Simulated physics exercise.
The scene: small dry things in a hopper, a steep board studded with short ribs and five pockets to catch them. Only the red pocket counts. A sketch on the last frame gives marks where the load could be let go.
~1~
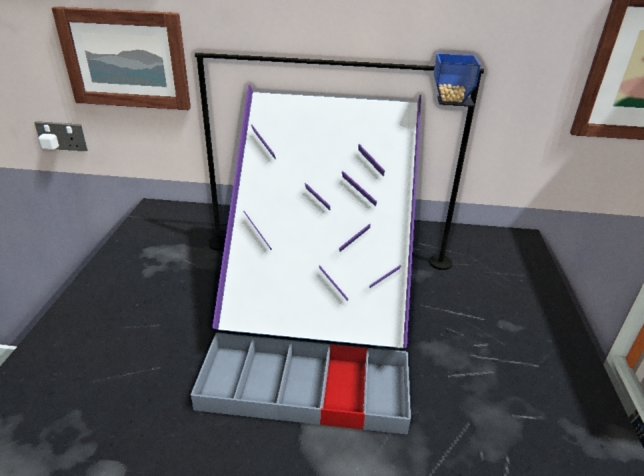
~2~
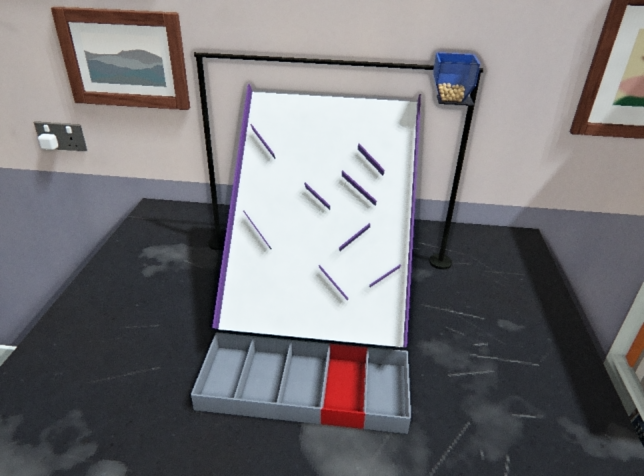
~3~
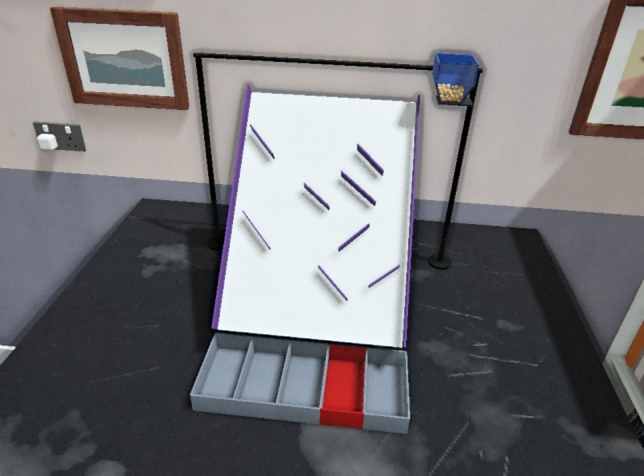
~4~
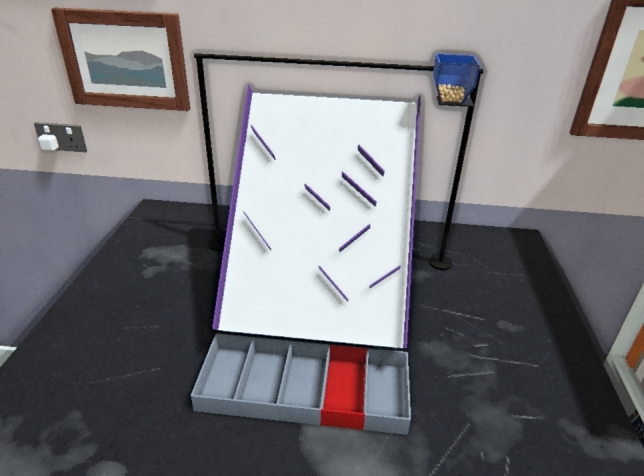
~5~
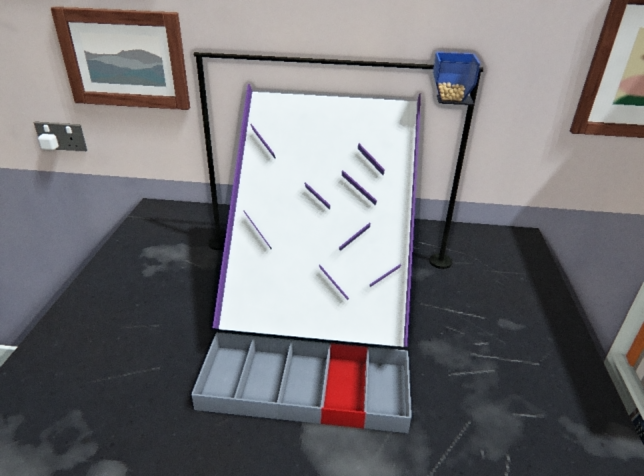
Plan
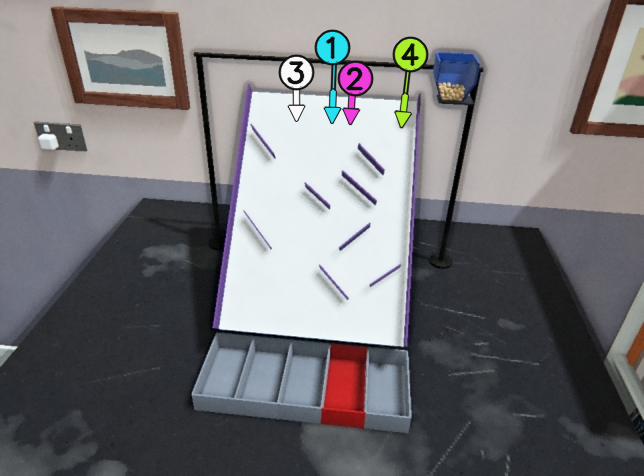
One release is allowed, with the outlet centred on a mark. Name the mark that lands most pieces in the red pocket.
I would pick mark 4.
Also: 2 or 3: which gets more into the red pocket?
2 it is.
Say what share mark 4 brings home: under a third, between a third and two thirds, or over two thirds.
Between a third and two thirds.
On the marked copy, mark 1 meets the board at (332, 117); mark 2 meets the board at (350, 118); mark 3 meets the board at (296, 115); mark 4 meets the board at (402, 121).
With 1, about a tenth in the red pocket, almost all in other pockets.
With 2, roughly half in the red pocket, roughly half in other pockets.
With 3, not one piece in the red pocket, almost all in other pockets, just a few outside the box.
With 4, roughly half in the red pocket, roughly half in other pockets.
